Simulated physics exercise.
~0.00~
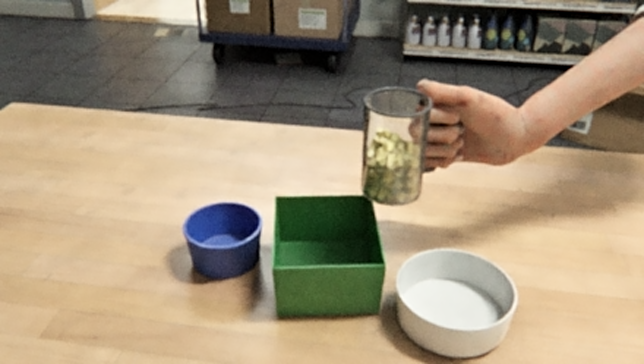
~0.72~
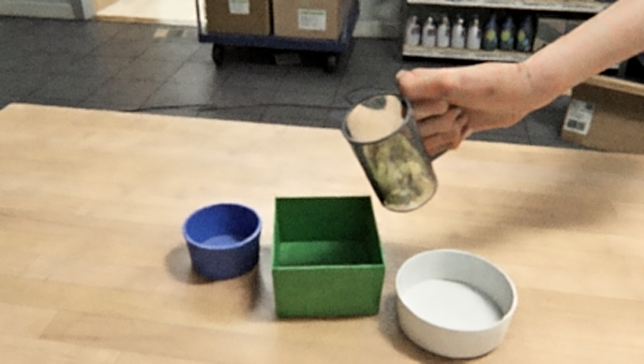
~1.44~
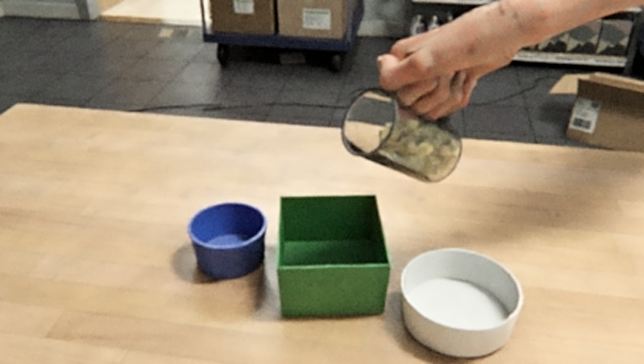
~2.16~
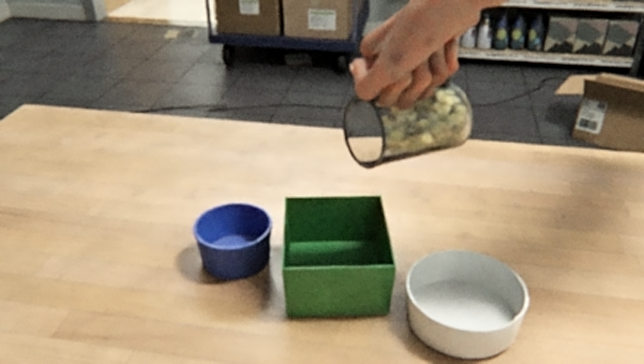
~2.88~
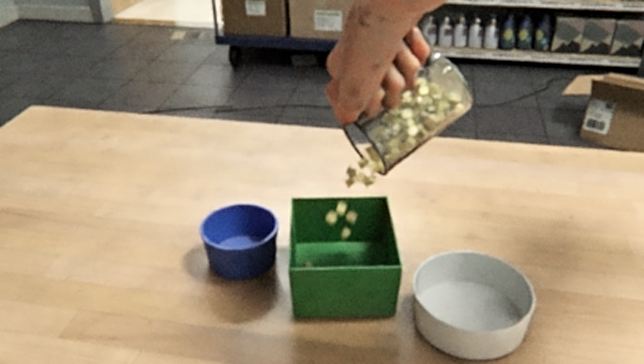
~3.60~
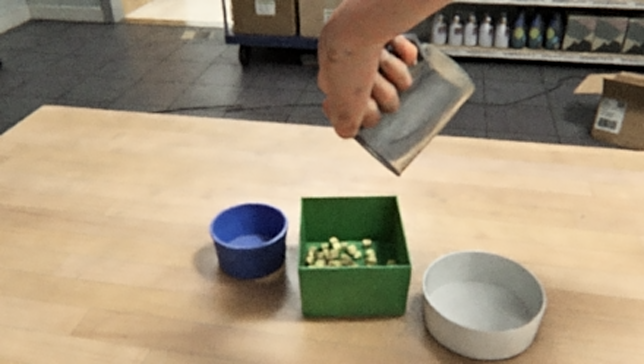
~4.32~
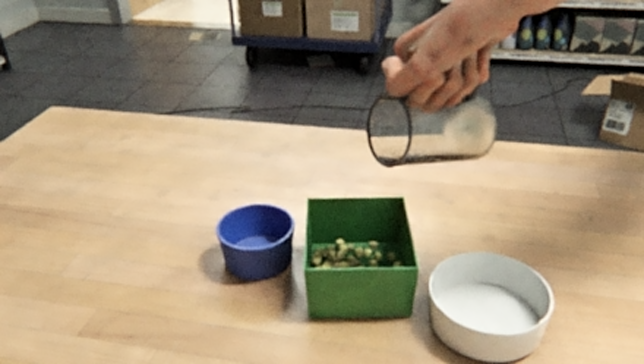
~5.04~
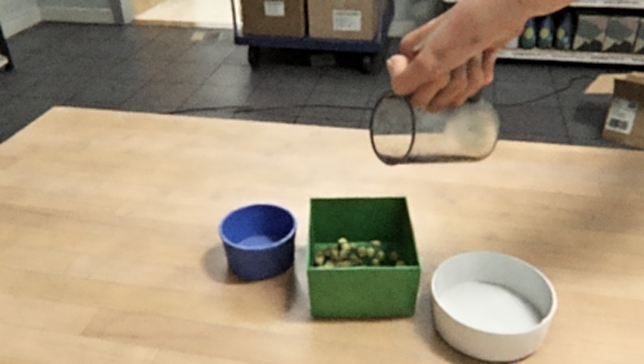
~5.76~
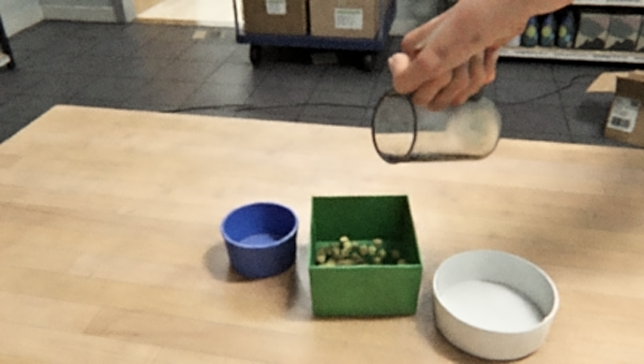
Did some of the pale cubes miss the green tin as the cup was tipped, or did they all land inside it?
They all landed inside the green tin. The blue dish, the white dish and the cup were left empty, and none of the cubes ended up on the table.
On a wooden table in a shop, a hand tipped a clear cup of small pale cubes above a green tin between a blue dish and a white one, poured them all into the tin, then turned the empty cup partway back and held it there.
